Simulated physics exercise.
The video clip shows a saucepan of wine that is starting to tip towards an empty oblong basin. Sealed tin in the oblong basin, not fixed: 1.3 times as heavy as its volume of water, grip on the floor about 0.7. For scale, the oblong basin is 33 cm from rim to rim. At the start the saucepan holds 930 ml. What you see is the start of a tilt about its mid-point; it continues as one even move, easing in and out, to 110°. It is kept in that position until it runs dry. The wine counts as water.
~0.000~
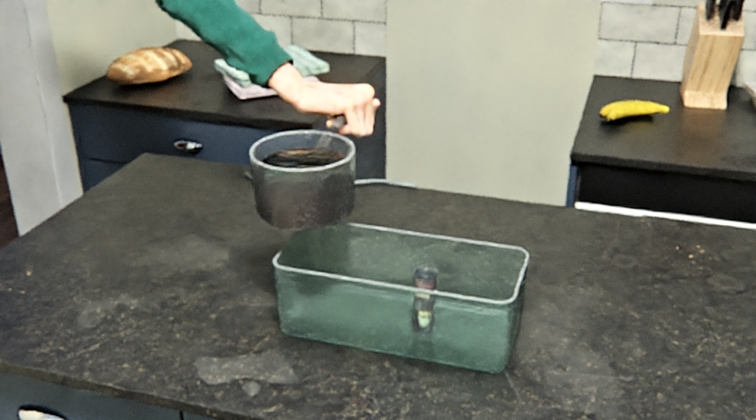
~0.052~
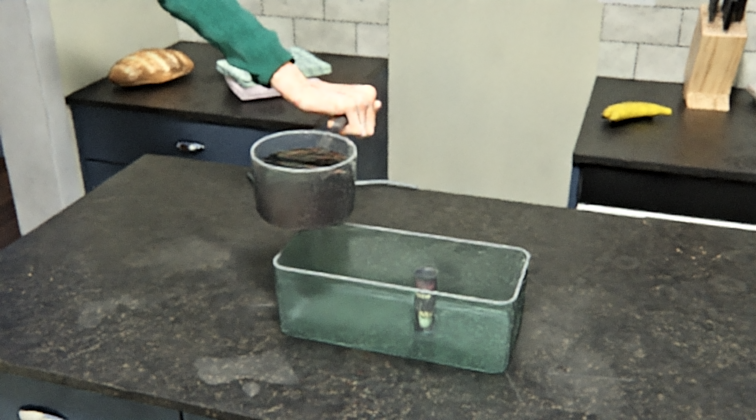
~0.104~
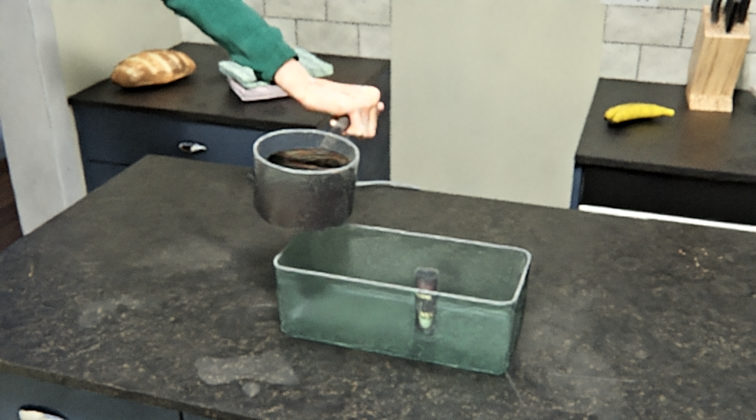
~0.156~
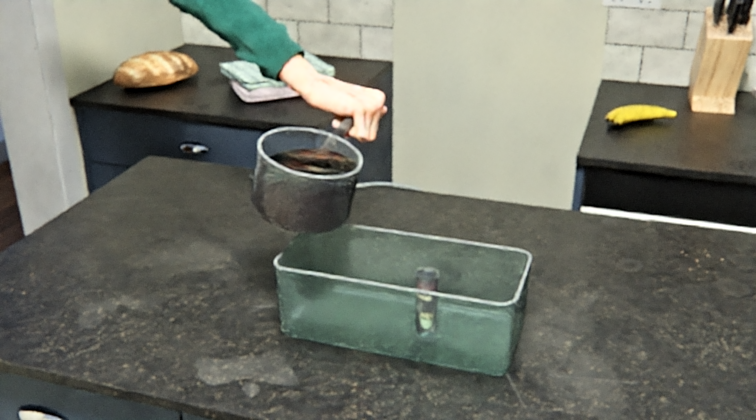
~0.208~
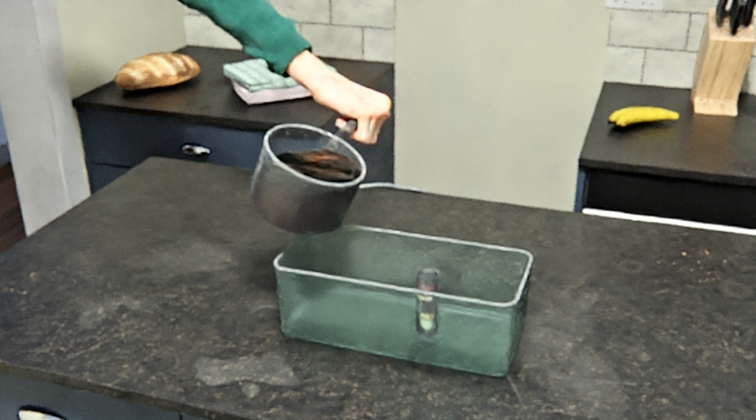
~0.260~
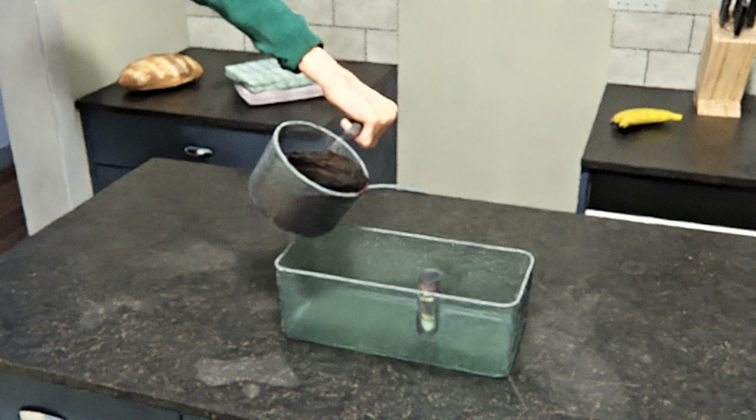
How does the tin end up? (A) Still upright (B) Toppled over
The answer is A.
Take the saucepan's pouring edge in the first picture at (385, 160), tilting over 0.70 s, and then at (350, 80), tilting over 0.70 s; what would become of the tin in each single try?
Try 1: Tipped over; try 2: Tipped over.
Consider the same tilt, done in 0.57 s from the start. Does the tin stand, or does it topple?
With that tilt, the tin stays on its base.
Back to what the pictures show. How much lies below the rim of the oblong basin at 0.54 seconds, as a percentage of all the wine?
Fraction in basin: Approx. 36%.
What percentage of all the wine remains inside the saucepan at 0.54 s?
Roughly 38 per cent.
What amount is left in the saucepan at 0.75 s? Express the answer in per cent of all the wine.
Close to 7 in a hundred.
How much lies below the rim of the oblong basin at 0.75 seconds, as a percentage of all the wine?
Near 90 in a hundred.
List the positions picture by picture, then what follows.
It leans 0°; its right rim is at (351, 157); the wine meets the walls at (260, 159) and (351, 170); the oblong basin's rim runs from (291, 242) to (521, 277); the tin's top is at (425, 274), in the first frame.
It leans 2°; its right rim is at (352, 158); the wine meets the walls at (261, 159) and (352, 170), in the second frame.
It leans 6°; its right rim is at (355, 162); the wine meets the walls at (262, 158) and (354, 171), in the third frame.
It leans 13°; its right rim is at (358, 170); the wine meets the walls at (264, 159) and (356, 173), in the fourth frame.
It leans 22°; its right rim is at (361, 179); the wine meets the walls at (263, 161) and (360, 175), in the fifth frame.
It leans 33°; its right rim is at (363, 190); the wine meets the walls at (263, 161) and (360, 181); 1 per cent is over the edge, in the sixth frame.
After 0.54 s the tilt is 97° and 38 per cent is still to pour; the tin stands where it began.
After 0.75 s the tilt is 110° and 7 per cent is still to pour; the tin stands where it began.
After 0.96 s the tilt is 110° and 0 per cent is still to pour; the tin stands where it began.
After 1.20 s the tilt is 110° and 0 per cent is still to pour; the tin stands where it began.
In the end the tin stands where it began.
